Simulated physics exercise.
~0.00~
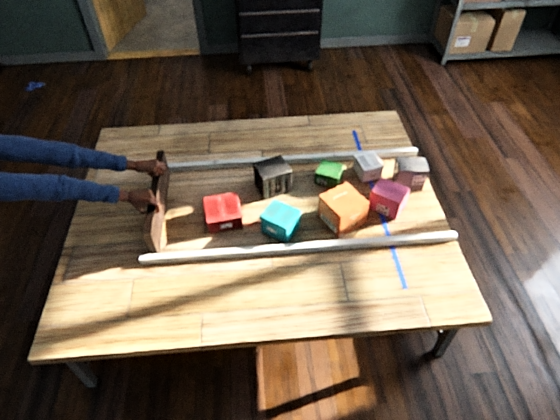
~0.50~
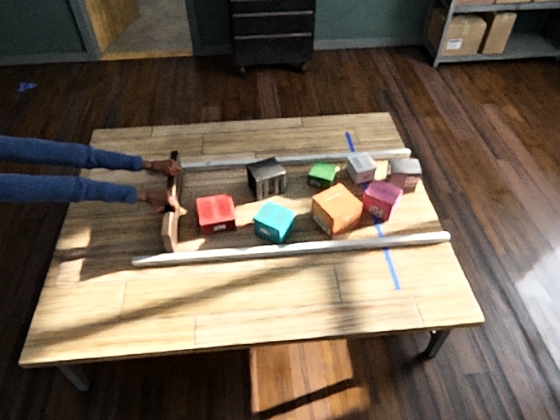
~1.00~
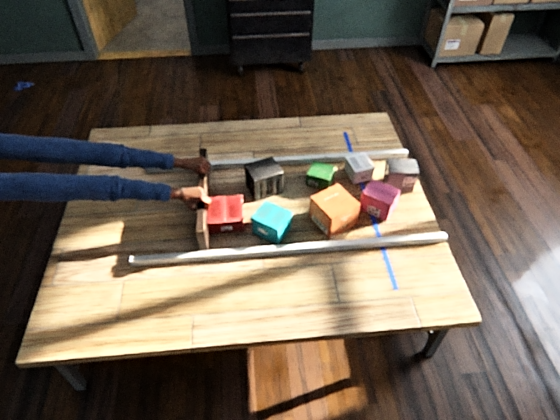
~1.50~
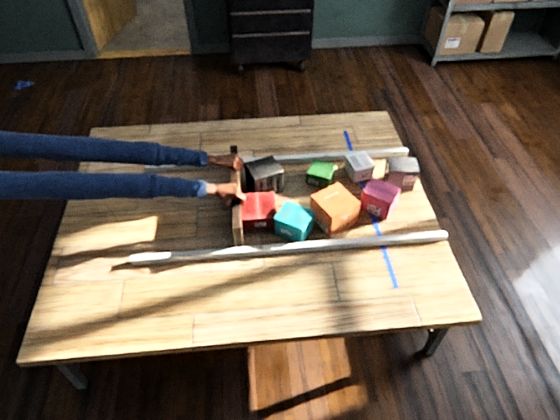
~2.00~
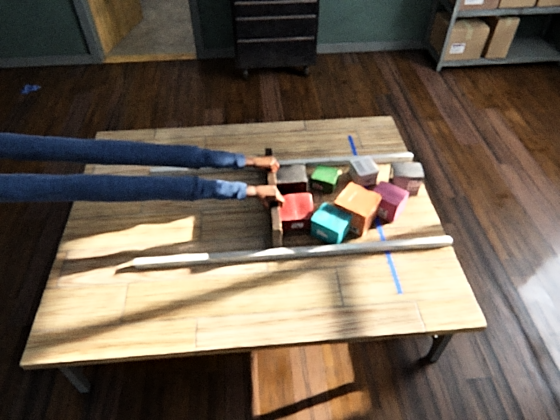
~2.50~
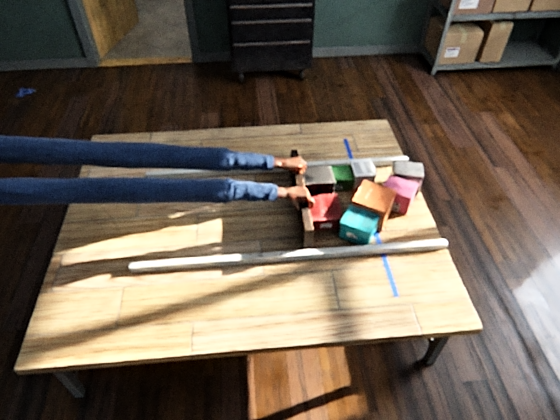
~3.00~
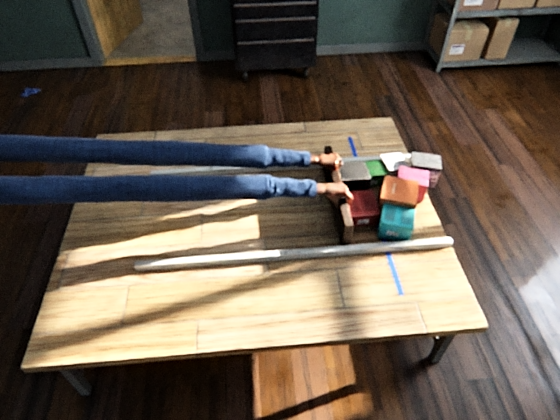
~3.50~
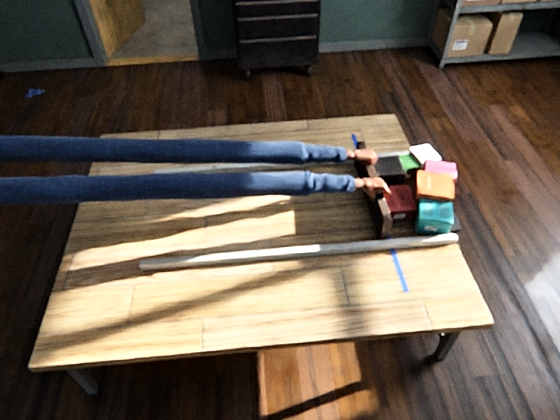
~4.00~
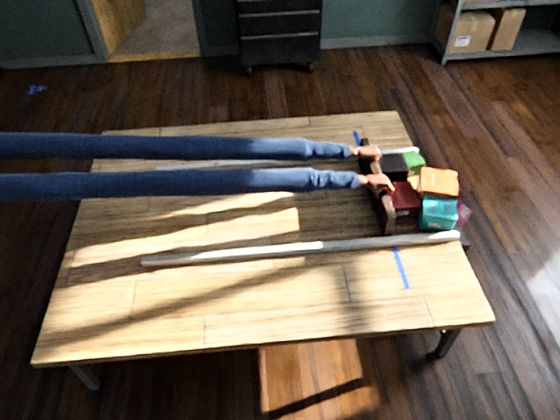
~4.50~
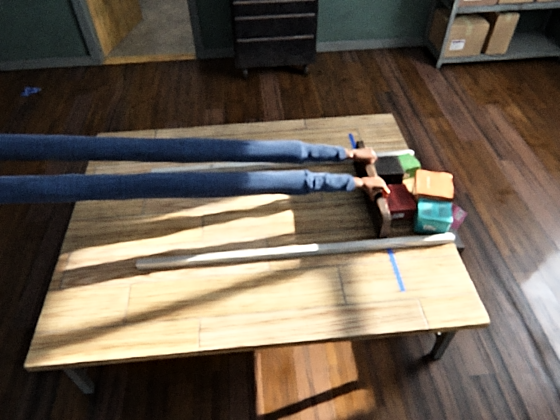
Plank pushed rightward by two hands, sweeping colourful boxes along a wooden table until several drop off the far right end.
